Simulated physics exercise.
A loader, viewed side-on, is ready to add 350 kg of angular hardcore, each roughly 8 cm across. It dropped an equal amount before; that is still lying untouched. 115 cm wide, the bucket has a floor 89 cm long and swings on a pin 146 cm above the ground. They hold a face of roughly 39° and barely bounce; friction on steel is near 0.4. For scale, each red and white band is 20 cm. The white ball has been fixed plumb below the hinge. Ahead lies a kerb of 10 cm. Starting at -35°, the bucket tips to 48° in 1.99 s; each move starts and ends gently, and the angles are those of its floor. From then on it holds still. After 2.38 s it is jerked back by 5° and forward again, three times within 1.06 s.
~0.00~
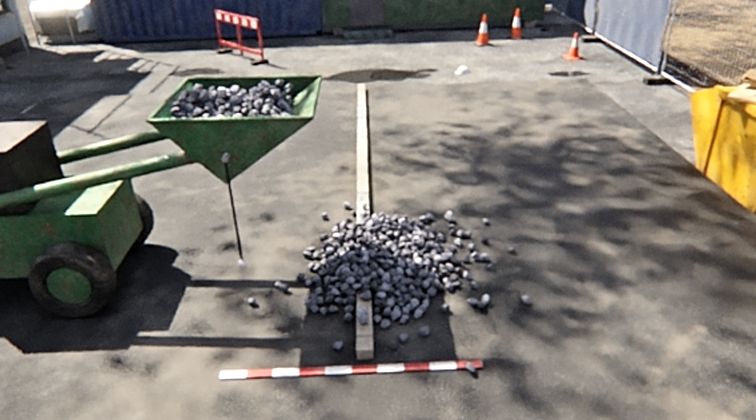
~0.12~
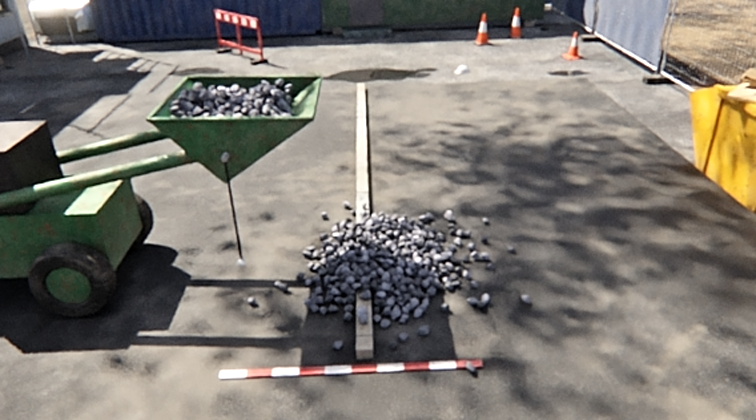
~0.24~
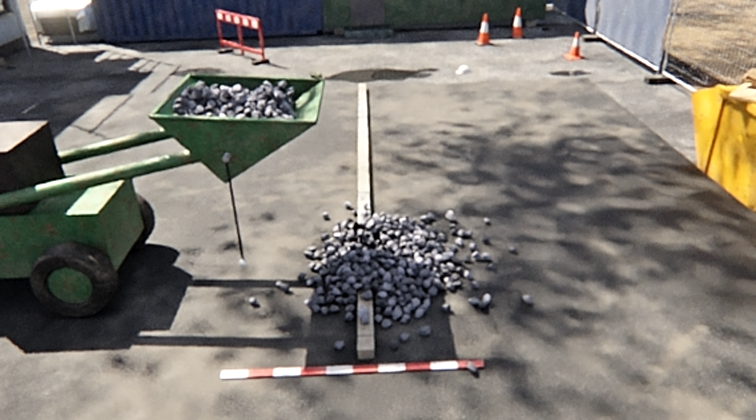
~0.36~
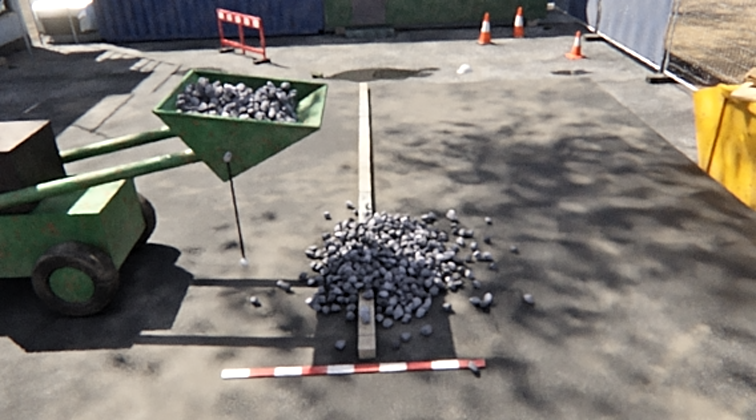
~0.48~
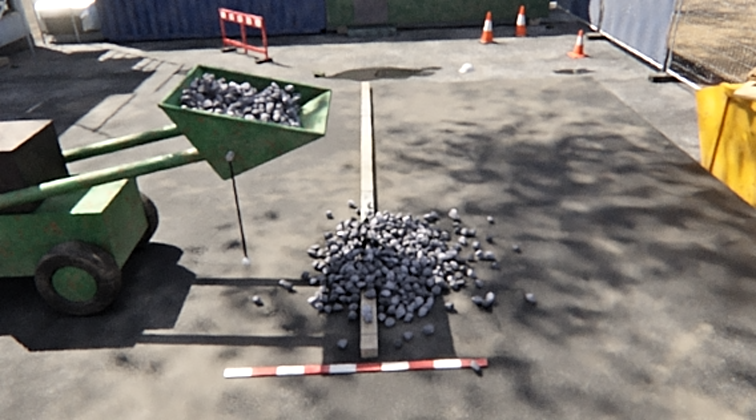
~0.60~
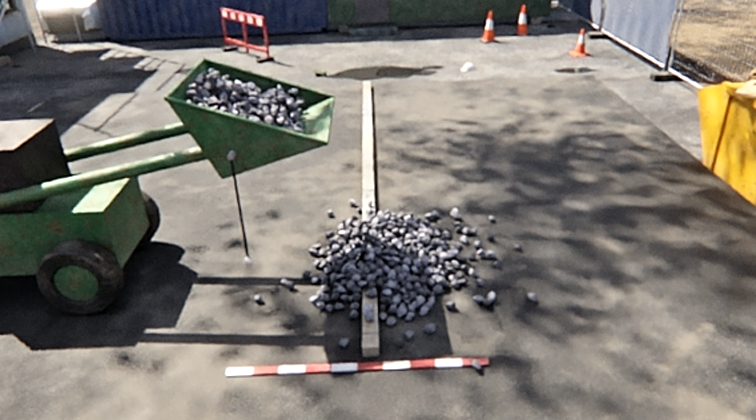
The video shows a green wheeled loader holding a bucket of grey stones beside a loose pile of similar stones lying across a kerb, as the bucket slowly tilts forward toward the right, its stones shifting slightly inside.
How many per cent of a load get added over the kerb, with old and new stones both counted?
10 %.
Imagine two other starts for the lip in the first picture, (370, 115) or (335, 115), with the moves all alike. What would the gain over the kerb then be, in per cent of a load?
First place: Roughly 80 %; second place: Roughly 30 %.
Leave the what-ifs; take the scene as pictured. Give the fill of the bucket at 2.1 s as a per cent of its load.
10 %.
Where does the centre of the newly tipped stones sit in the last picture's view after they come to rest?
I'd point to about (337, 255).
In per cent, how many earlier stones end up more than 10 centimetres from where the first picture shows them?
Some 5 percent, give or take.
After 1.5 s the floor is at 35°; in per cent of one load, 96 in the bucket, 38 on this side of the kerb, 66 over the kerb; the foremost stones are at (497, 251).
After 2.1 s the floor is at 48°; in per cent of one load, 8 in the bucket, 124 on this side of the kerb, 67 over the kerb; the foremost stones are at (497, 251).
After 3.9 s the floor is at 48°; in per cent of one load, 0 in the bucket, 124 on this side of the kerb, 76 over the kerb; the foremost stones are at (497, 251).
After 6.6 s the floor is at 48°; in per cent of one load, 0 in the bucket, 124 on this side of the kerb, 76 over the kerb; the foremost stones are at (497, 251). Net gain over the kerb, 10.
